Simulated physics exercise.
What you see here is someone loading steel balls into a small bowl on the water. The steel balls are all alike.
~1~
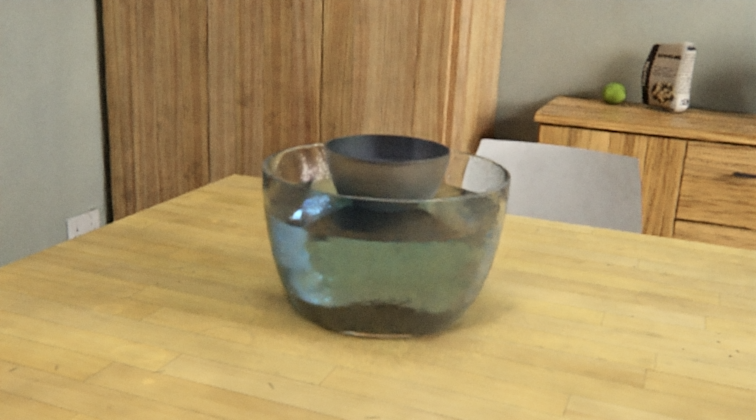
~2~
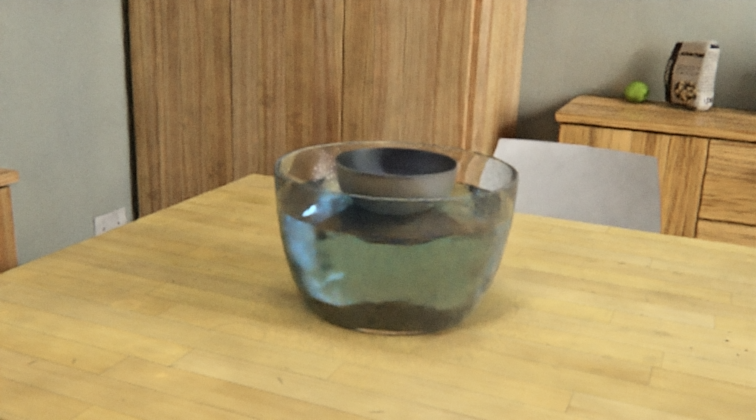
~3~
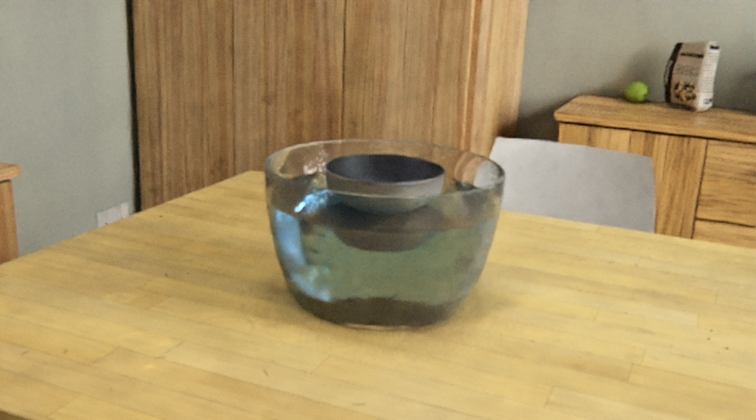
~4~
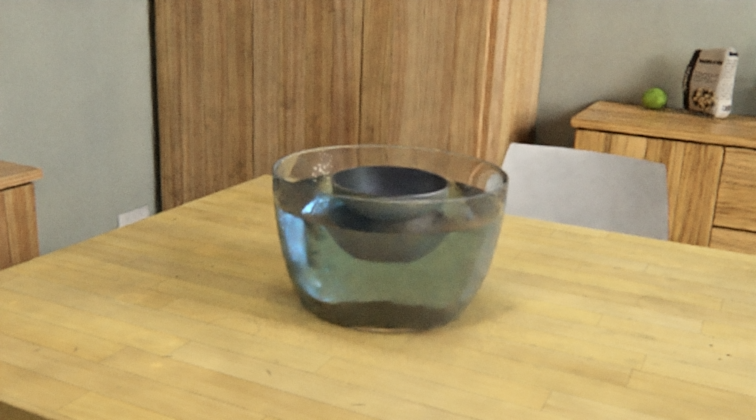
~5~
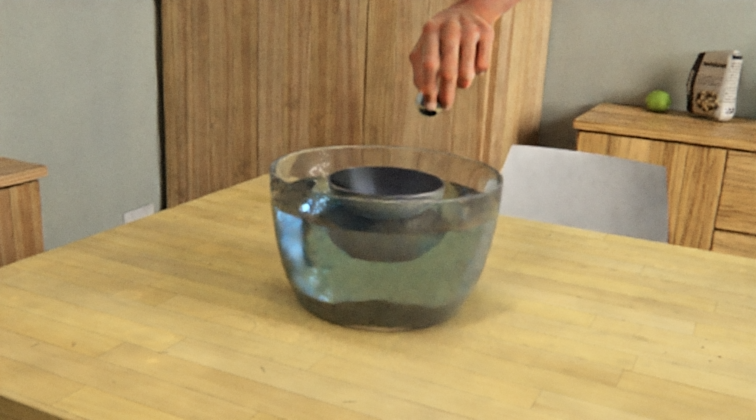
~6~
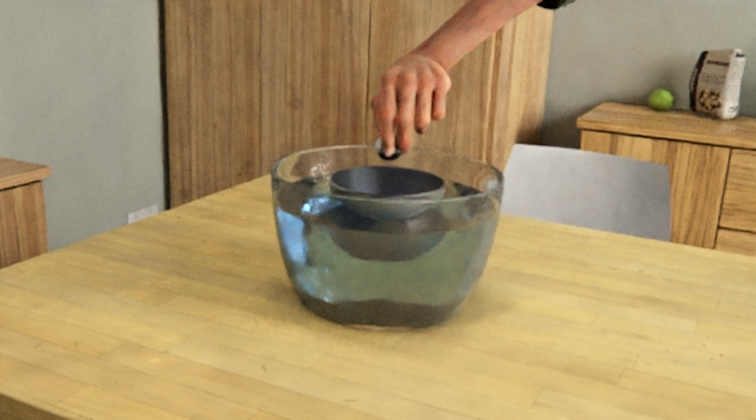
A hand lowering a small dark object over a bowl floating ever lower in a glass basin of water on a table.
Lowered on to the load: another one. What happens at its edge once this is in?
It is going to remain buoyant after this.
Next, the steel ball is in and the small bowl dips.
After that, it steadies; about a fifth of its side above the surface.
Finally, the small bowl floats; about a fifth of its side above the surface.
